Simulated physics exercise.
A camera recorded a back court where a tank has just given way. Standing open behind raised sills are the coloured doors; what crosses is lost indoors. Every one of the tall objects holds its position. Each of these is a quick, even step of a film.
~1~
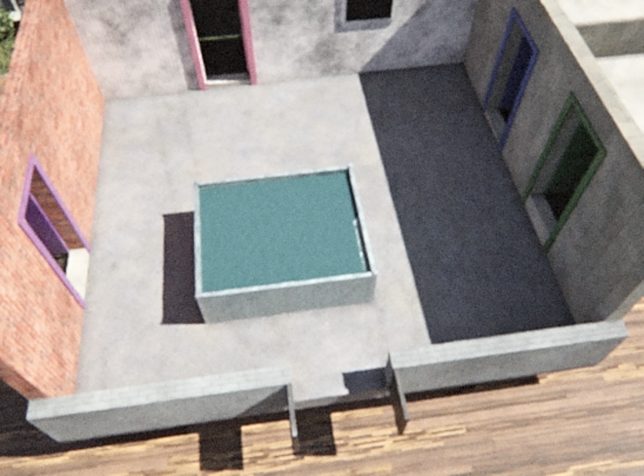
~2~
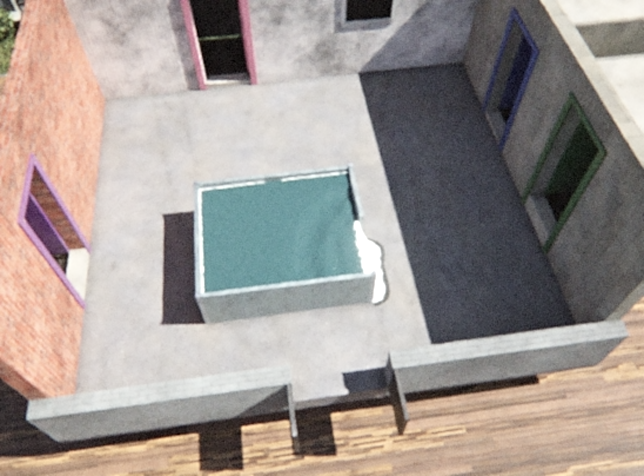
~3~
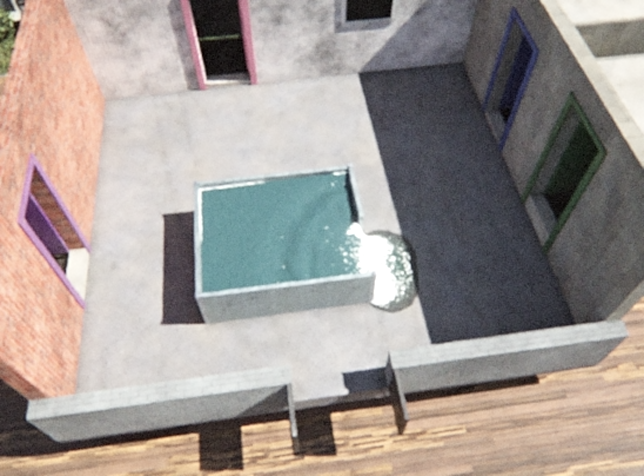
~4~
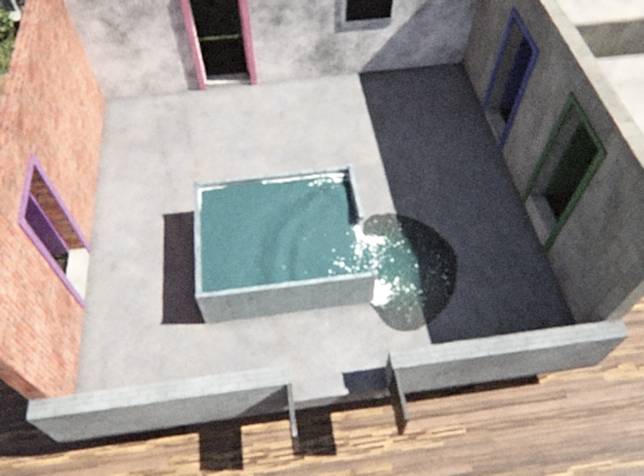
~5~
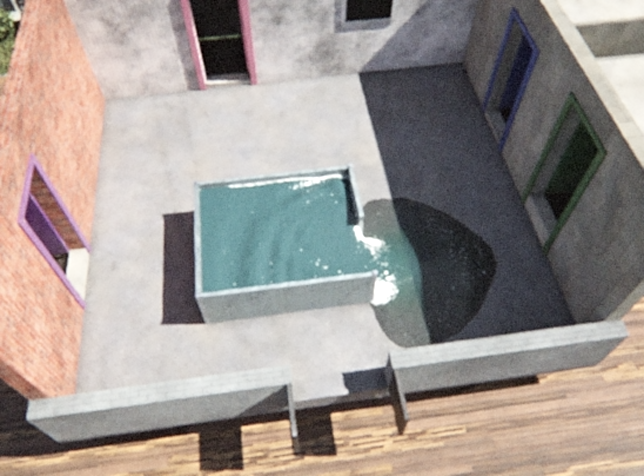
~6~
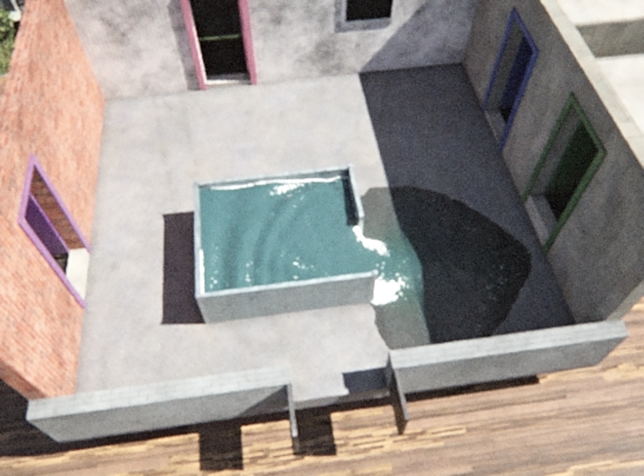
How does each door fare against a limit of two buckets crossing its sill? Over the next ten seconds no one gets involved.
The green door stays within the limit. The blue door stays within the limit. The purple door stays within the limit. The pink door stays within the limit.
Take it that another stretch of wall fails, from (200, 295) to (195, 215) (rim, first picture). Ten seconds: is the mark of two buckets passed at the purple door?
Purple door: Crosses the threshold.
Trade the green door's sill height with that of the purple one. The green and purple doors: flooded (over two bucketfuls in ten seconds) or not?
Lab note: Green door crosses the line; purple door doesn't reach it.
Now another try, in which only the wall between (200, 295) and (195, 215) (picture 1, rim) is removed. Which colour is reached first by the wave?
My answer is the purple door.
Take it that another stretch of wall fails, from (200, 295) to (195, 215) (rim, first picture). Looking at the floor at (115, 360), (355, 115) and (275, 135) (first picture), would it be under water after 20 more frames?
In the order you gave them, I get drenched, still bare, still bare.
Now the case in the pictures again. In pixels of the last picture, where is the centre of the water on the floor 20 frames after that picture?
I'd put my finger on (383, 245).
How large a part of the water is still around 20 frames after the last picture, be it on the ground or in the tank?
Estimate: 100 per cent.
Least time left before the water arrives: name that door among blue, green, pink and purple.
That would be the door marked green.
A moment on, water covers 20 % of the floor; the green door wet at the sill, nothing in, the blue door not reached, the purple door not reached, the pink door not reached.
Next, water covers 25 % of the floor; the green door wet at the sill, nothing in, the blue door wet at the sill, nothing in, the purple door not reached, the pink door not reached.
Then, water covers 35 % of the floor; the green door under two buckets in, the blue door wet at the sill, nothing in, the purple door not reached, the pink door not reached.
Later, water covers 65 % of the floor; the green door under two buckets in, the blue door wet at the sill, nothing in, the purple door not reached, the pink door wet at the sill, nothing in.
In the end, water covers 95 % of the floor; the green door under two buckets in, the blue door wet at the sill, nothing in, the purple door wet at the sill, nothing in, the pink door wet at the sill, nothing in.
